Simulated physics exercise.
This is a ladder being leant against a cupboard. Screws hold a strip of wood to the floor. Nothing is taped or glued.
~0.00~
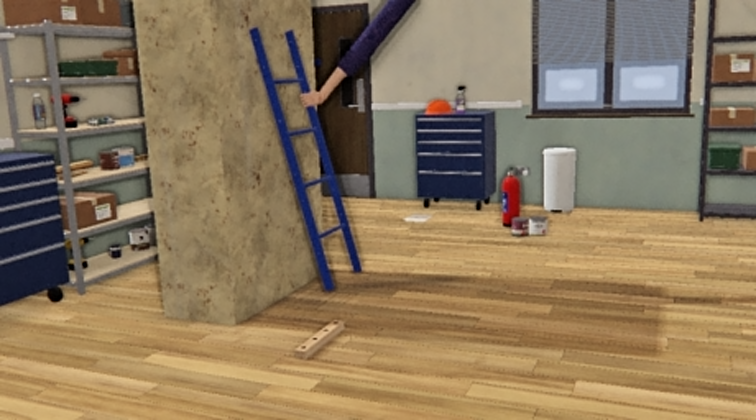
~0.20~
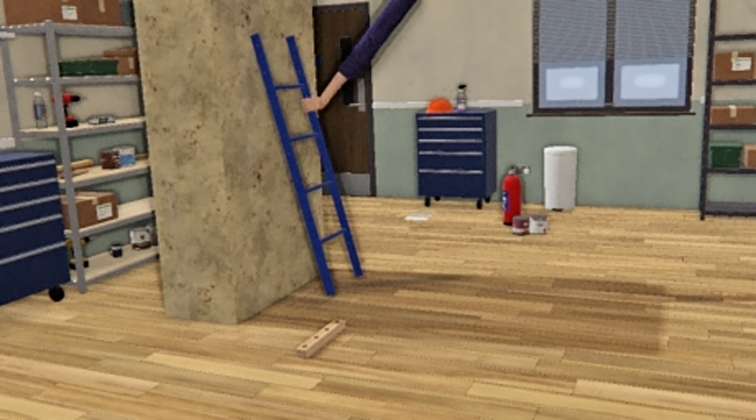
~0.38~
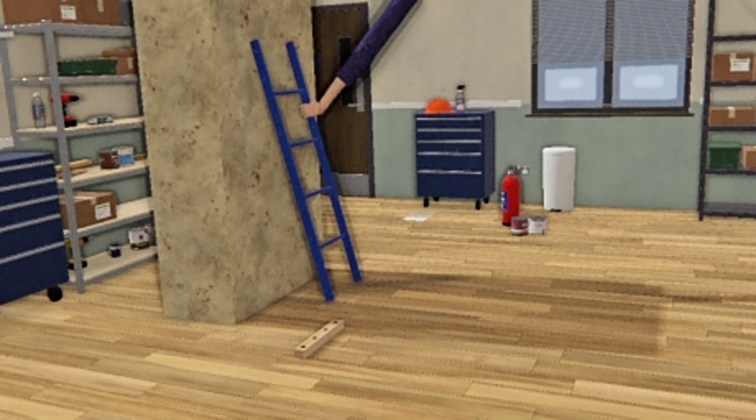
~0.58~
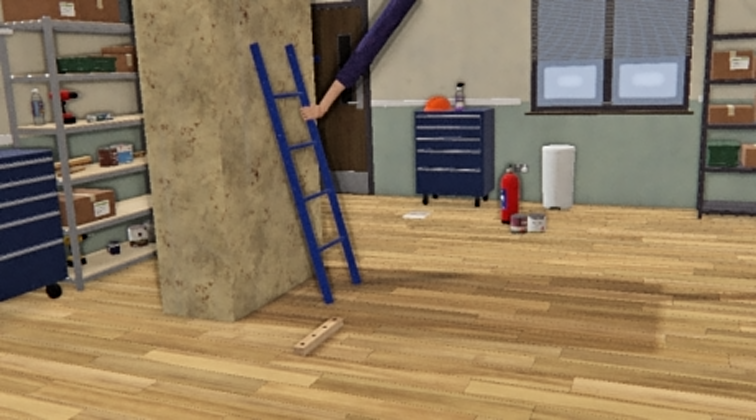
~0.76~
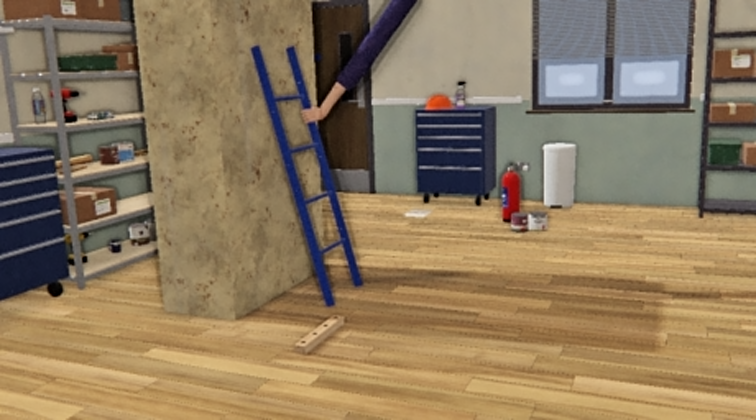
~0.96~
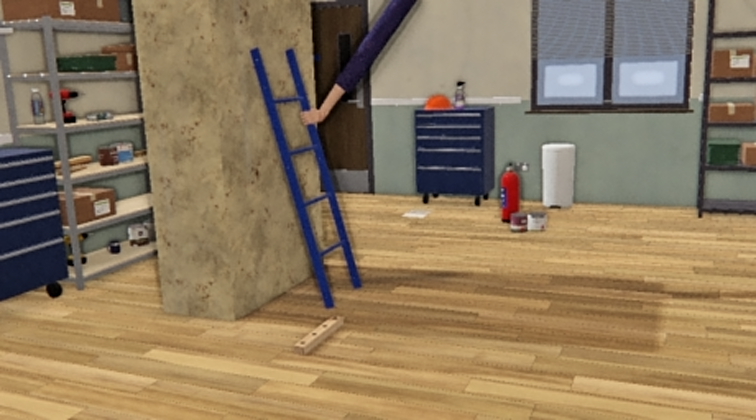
An arm in a purple sleeve reaches down from the top of a workshop, seen from a raised, steady viewpoint, its hand gripping a blue ladder beside a tall, mottled, stone-coloured block. Shelves stand left, a wooden strip lies on the plank floor in front, and a blue drawer cabinet, red extinguisher and white bin stand behind. The hand lowers the leaning ladder slightly, the movement slowing until barely visible.
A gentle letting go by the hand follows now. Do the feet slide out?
No, they stay put.
After 1.36 s, blue ladder at rest near (309, 176).
At rest (2.6 s), the blue ladder remains leaning, near (309, 176).
